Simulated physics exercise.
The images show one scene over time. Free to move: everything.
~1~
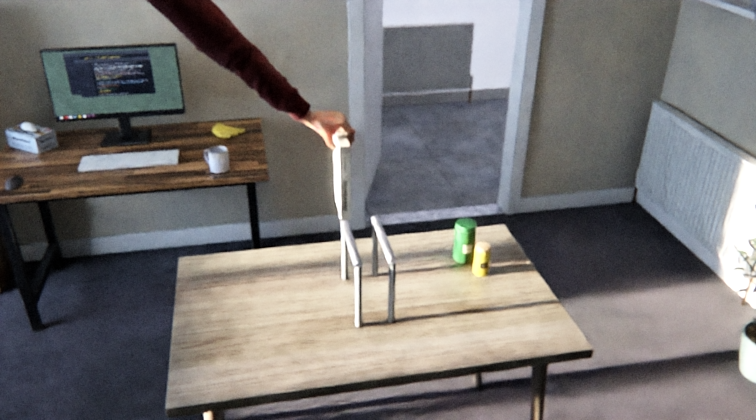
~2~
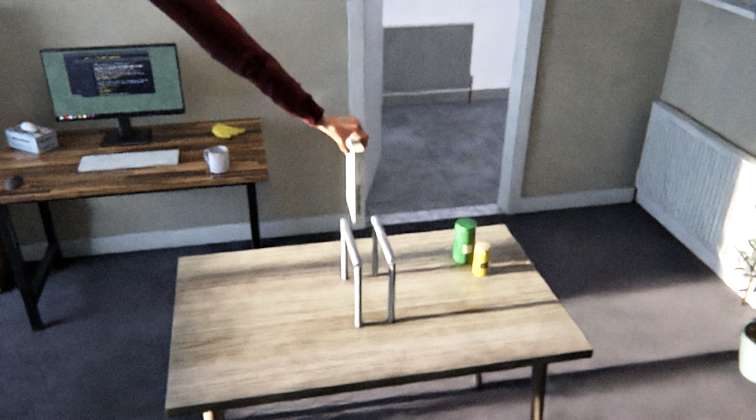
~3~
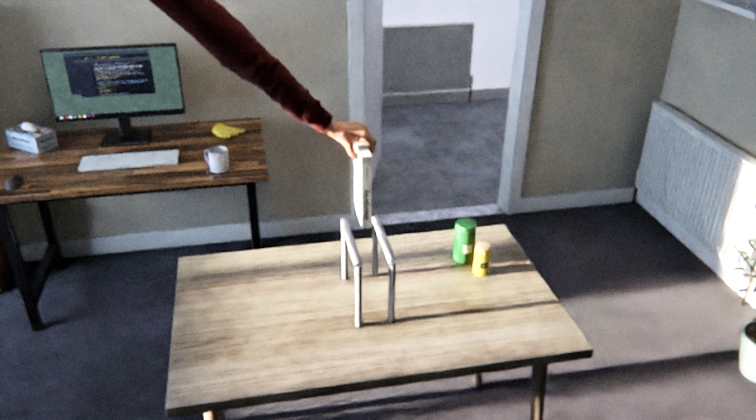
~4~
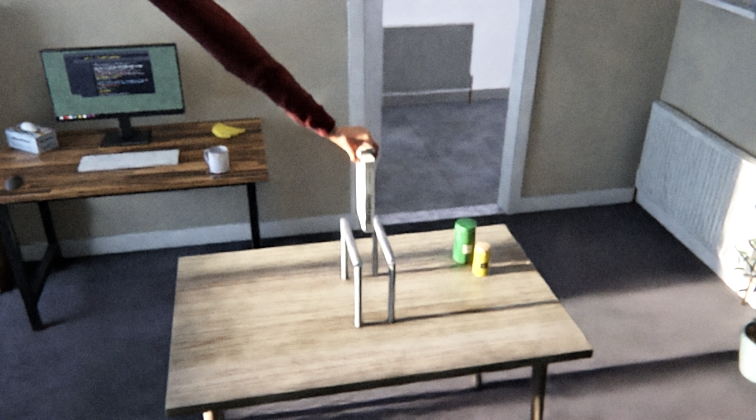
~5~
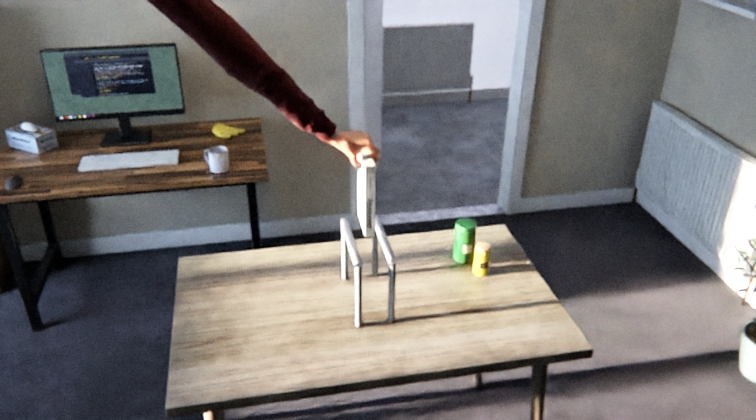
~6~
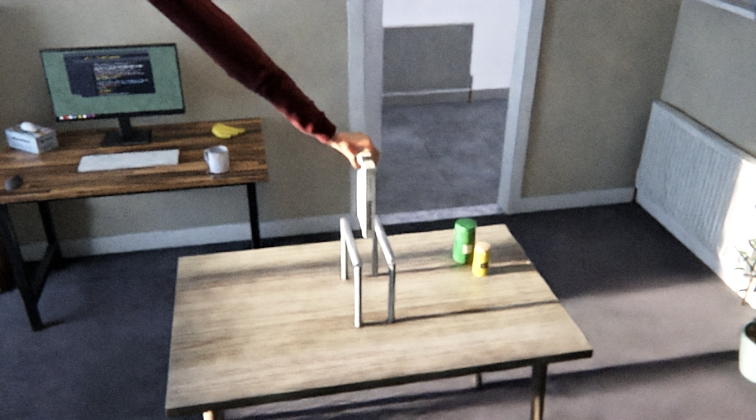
In a room with a desk and monitor, a hand in a dark red sleeve moved a white book slightly right over two metal holders on a wooden table, then lowered it a little.
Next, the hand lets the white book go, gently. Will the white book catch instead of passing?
Short answer: It's a pass through the gap.
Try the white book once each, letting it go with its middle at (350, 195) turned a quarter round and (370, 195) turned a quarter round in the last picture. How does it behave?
Try one: It slips past. Try two: It gets jammed.
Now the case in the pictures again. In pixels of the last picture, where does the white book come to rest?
Pretty much around (366, 270), I'd say.
Then, 0.20 s after the last picture, white book slid about its own width near (366, 221).
Then, 0.30 s after the last picture, white book slid well along near (366, 271).
Then, 0.50 s after the last picture, as before.
At rest, moved from the start, white book; the other 2 in place. Seen from the same camera at the end, white book near (366, 270). The book reaches the table.
